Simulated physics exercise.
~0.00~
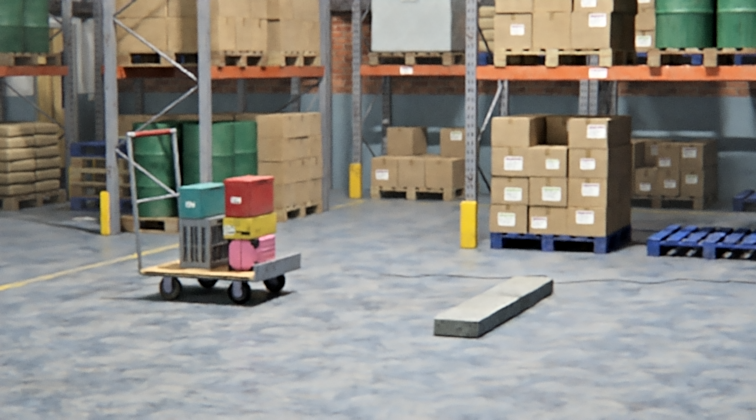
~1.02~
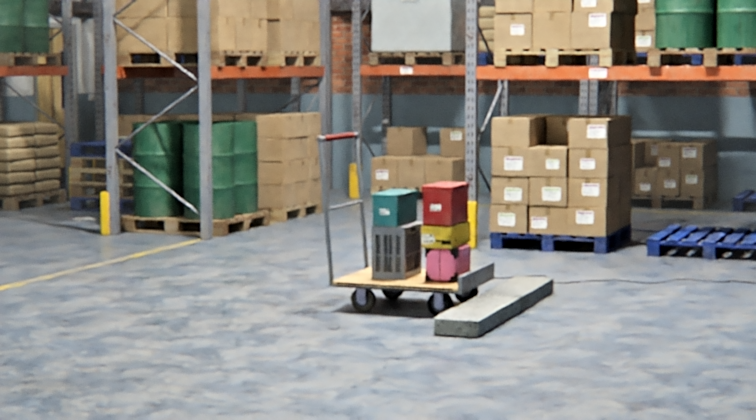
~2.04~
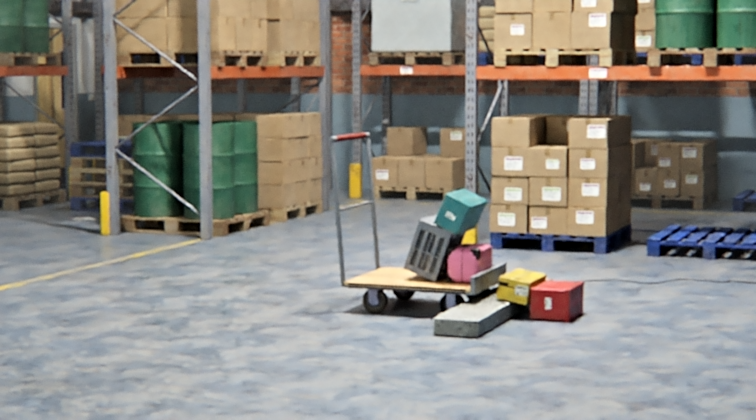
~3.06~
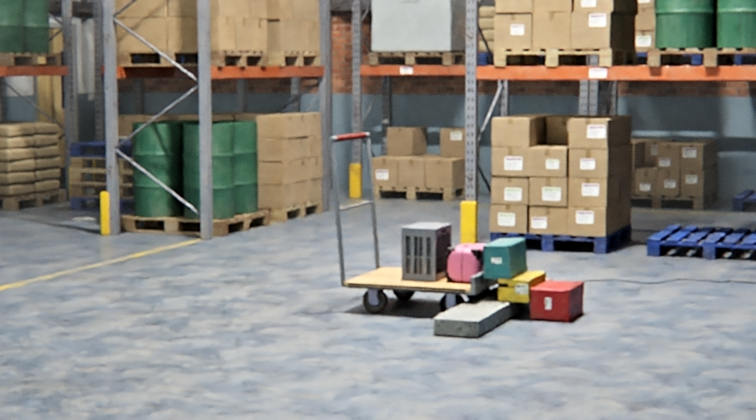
Loaded warehouse cart rolling right into a low kerb, spilling red, yellow and teal boxes while grey crate and pink case remain aboard.
